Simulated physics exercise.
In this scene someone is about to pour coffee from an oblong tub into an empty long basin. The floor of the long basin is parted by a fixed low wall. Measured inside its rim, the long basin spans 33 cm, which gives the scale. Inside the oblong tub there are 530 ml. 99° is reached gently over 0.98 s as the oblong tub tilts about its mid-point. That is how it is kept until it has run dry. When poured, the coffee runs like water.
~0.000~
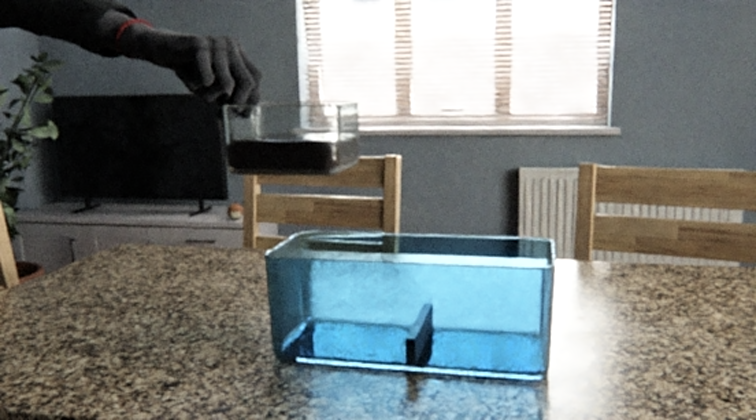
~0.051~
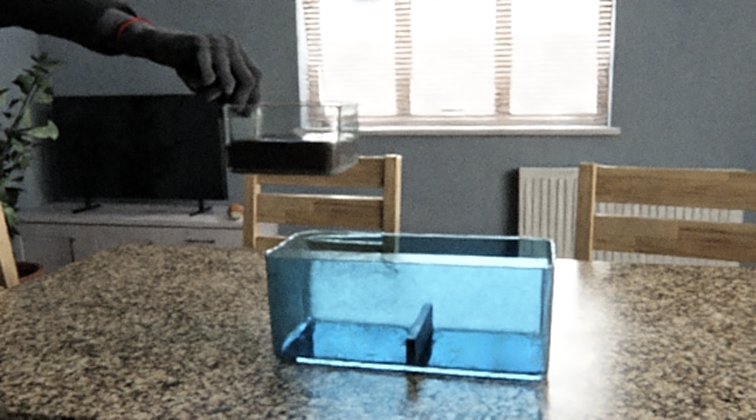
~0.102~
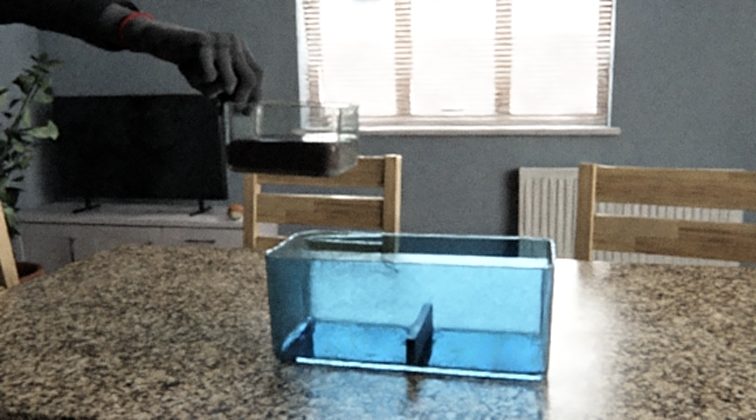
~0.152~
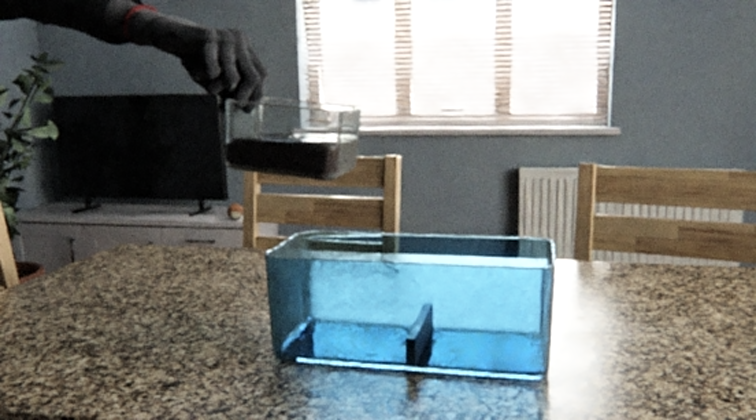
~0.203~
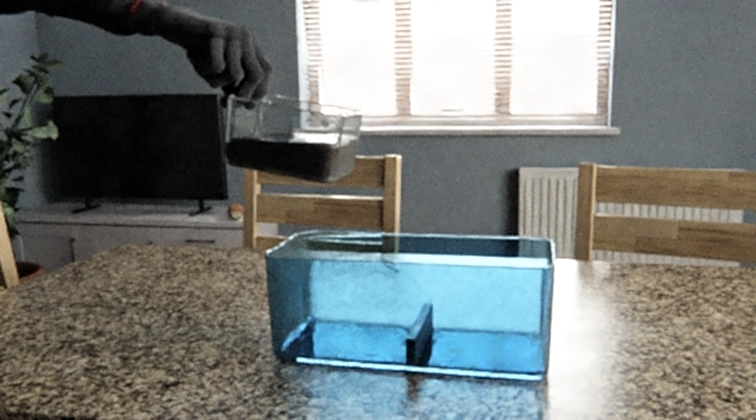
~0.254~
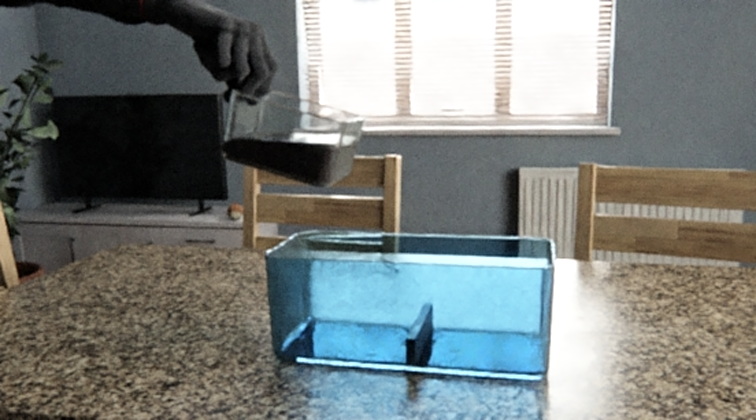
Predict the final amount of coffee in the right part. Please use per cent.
The right part ends with roughly 6 per cent.
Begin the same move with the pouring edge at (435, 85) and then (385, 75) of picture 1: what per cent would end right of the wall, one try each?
Roughly 95 per cent the first time and 60 per cent the second.
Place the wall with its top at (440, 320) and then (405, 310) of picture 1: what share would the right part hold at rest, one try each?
Respectively close to 5 and 25 %.
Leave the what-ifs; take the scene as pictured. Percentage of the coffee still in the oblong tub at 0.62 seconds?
About 66 per cent.
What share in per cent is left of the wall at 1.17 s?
88 %.
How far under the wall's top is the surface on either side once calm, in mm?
Left about 12 mm, right about 34 mm.
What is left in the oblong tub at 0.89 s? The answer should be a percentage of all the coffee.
Close to 22 percent of the total.
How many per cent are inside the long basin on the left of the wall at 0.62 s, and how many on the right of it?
About 4 left, 0 right.
By 0.62 s the tilt is 70° and 66 per cent is still to pour, 4 is left of the wall and 0 right of it.
By 0.89 s the tilt is 97° and 22 per cent is still to pour, 63 is left of the wall and 3 right of it.
By 1.17 s the tilt is 99° and 4 per cent is still to pour, 87 is left of the wall and 5 right of it.
By 1.48 s the tilt is 99° and 0 per cent is still to pour, 93 is left of the wall and 6 right of it.
At rest 94 per cent lies left of the wall, 6 right of it and 0 outside.
